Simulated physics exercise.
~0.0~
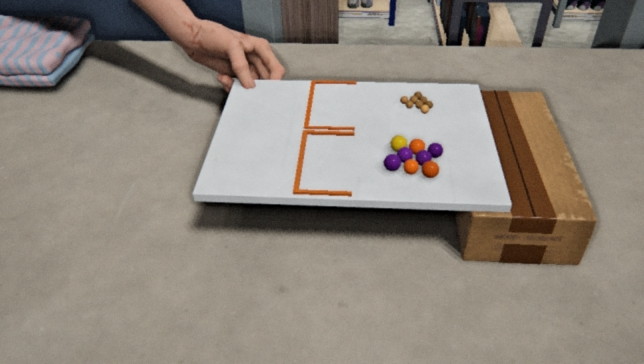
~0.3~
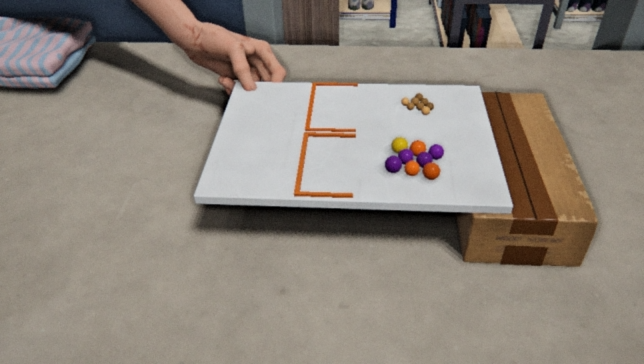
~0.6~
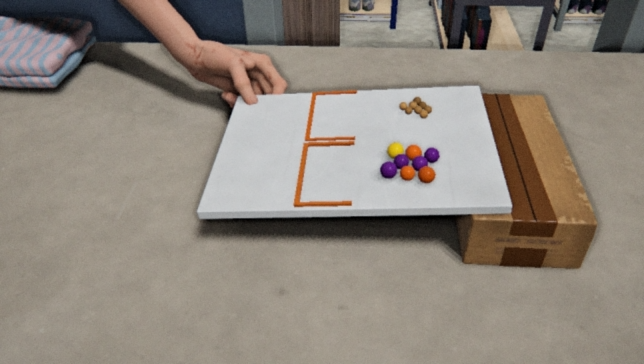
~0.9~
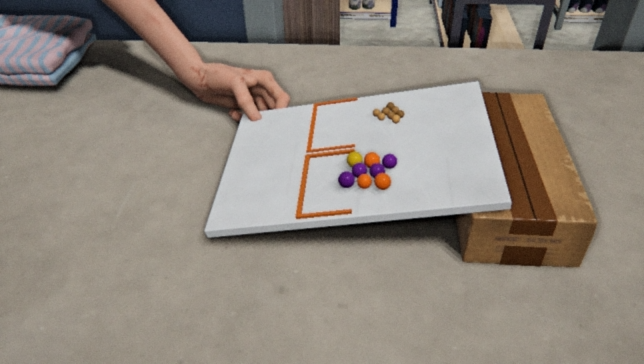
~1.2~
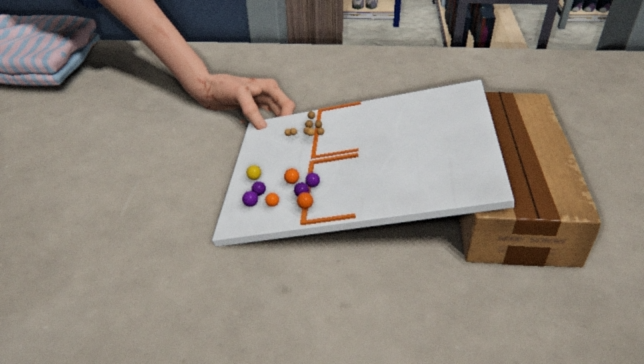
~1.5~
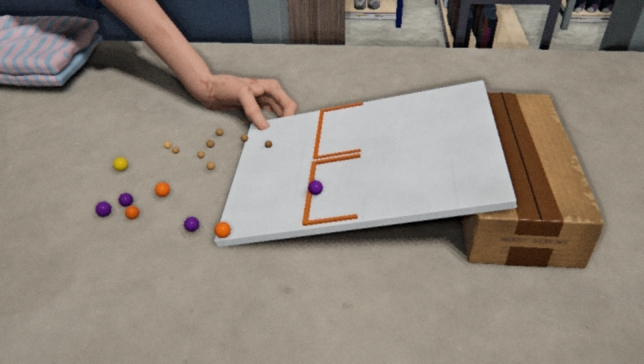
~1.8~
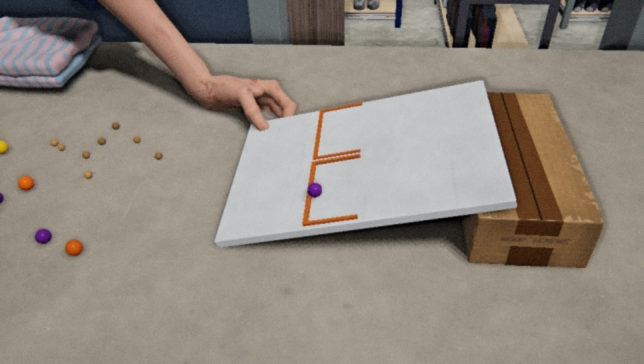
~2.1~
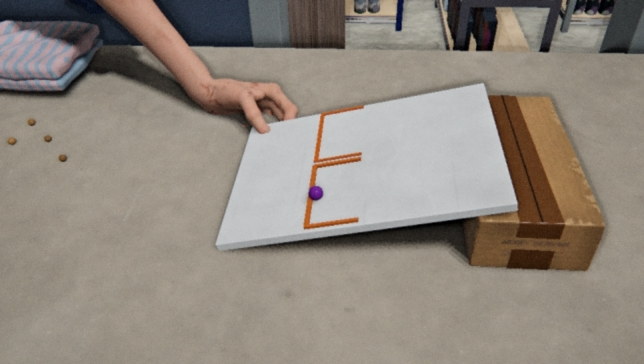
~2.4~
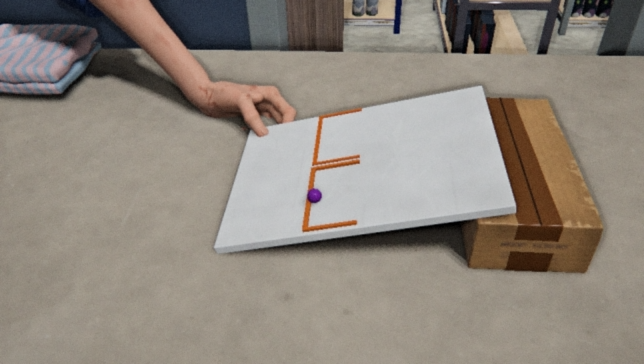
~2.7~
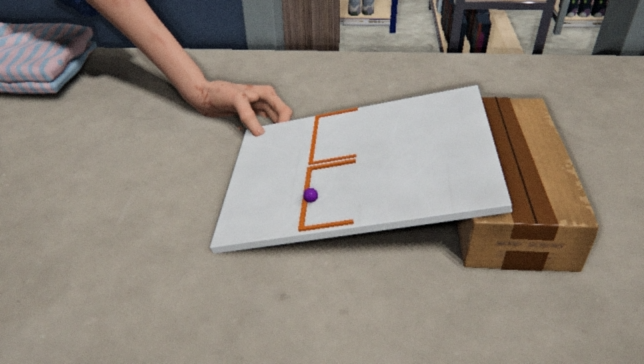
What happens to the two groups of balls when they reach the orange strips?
Both groups carry on beyond their strips and roll off the left end of the board, though one purple ball from the nearer group stays behind against its strip.
